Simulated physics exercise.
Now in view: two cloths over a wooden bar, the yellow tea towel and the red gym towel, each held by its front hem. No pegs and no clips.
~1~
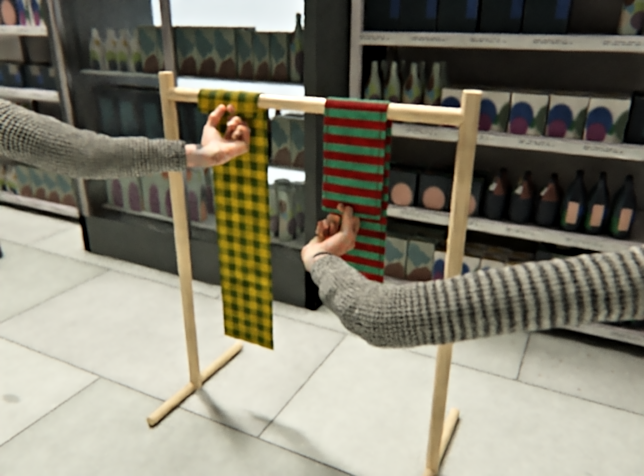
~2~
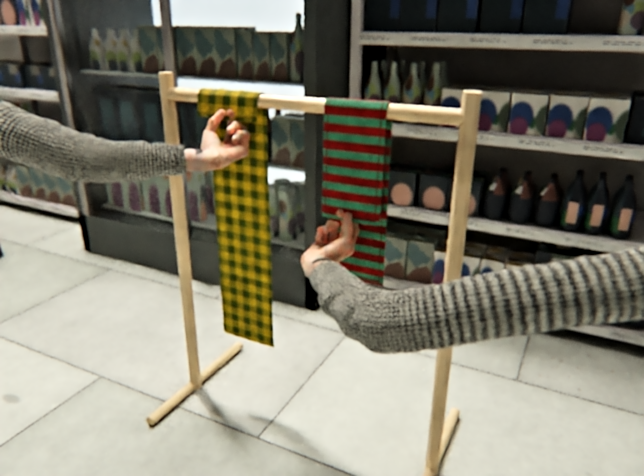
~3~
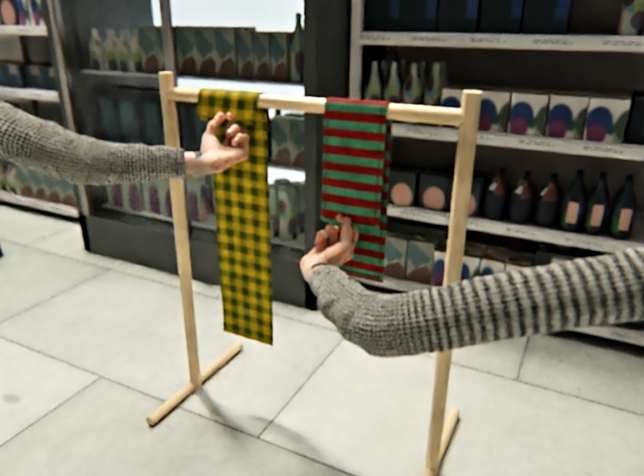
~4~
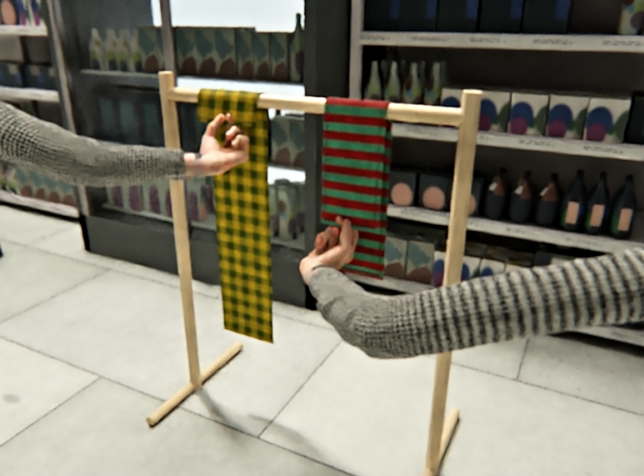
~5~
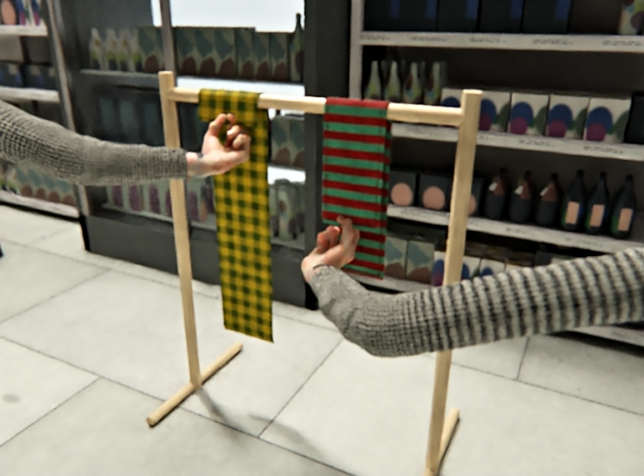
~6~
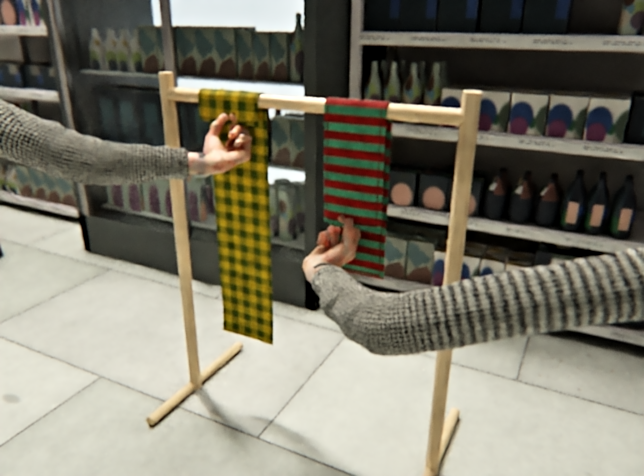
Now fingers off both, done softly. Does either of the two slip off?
Result: The yellow tea towel comes off, the red gym towel stays put.
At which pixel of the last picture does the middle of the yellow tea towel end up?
The middle of it sits at pixel (256, 396).
Then, 0.48 s later than the last view, tea towel clear of the rail and dropping near (248, 307); gym towel at rest on the rail.
Then, 0.76 s later than the last view, tea towel in a heap on the floor near (256, 396); gym towel at rest on the rail.
Finally, tea towel in a heap on the floor near (256, 396); gym towel at rest on the rail. The yellow tea towel slides off and the red gym towel hangs there.
